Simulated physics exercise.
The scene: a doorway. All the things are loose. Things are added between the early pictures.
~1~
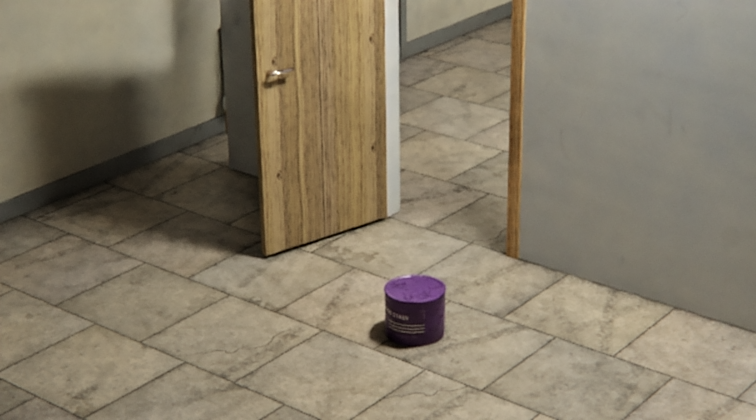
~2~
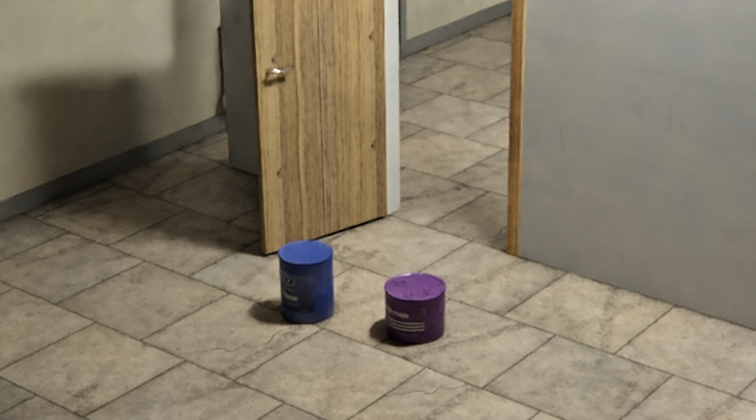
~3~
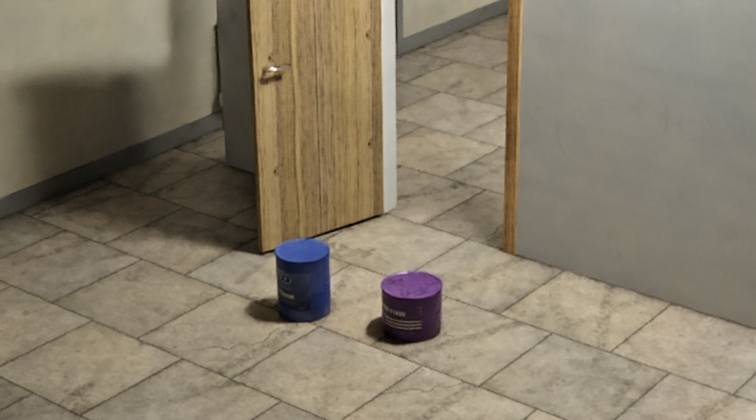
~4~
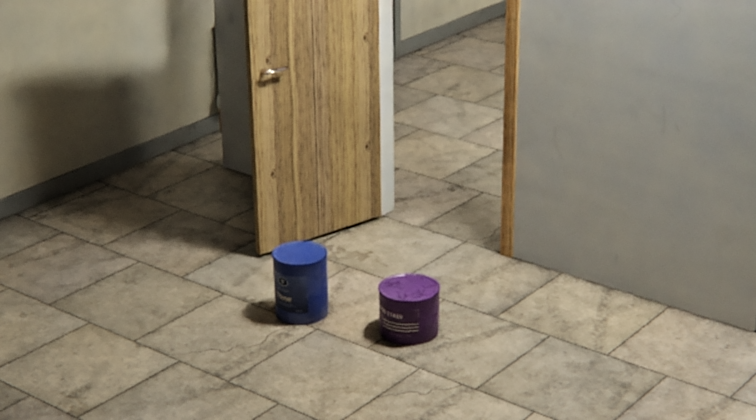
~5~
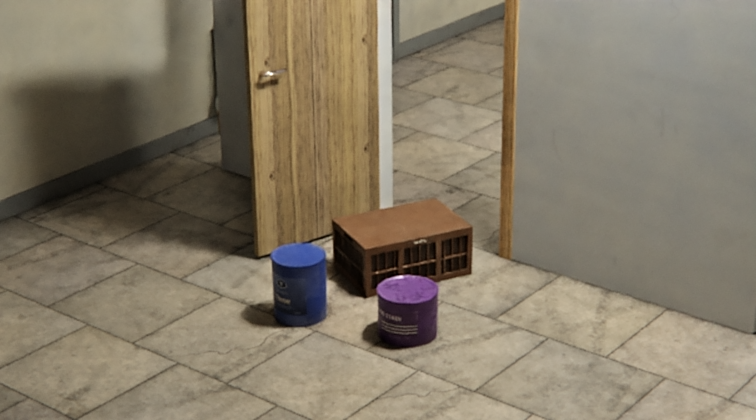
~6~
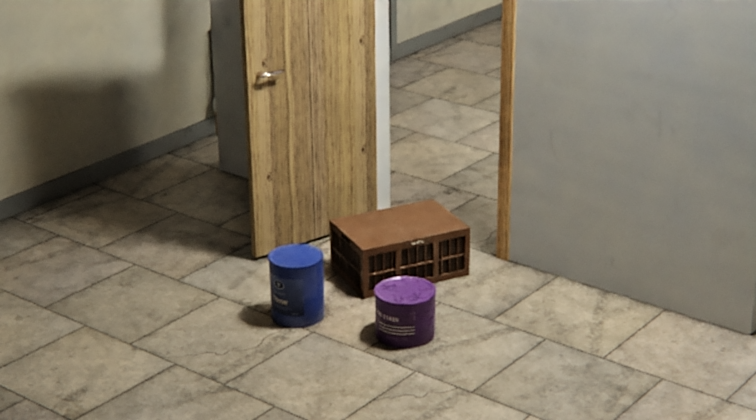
A blue pail, then a brown chest, appear beside a purple pail near a still door.
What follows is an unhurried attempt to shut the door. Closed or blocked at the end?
Outcome: The door stops short.
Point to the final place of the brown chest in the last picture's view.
Near (406, 248).
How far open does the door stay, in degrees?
Some 70° open.
Then, 0.70 s after the last picture, door 91° open.
Then, 1.10 s after the last picture, door 76° open.
At rest, door 72° open; all 3 in place. Seen from the same camera at the end, brown chest near (406, 248).
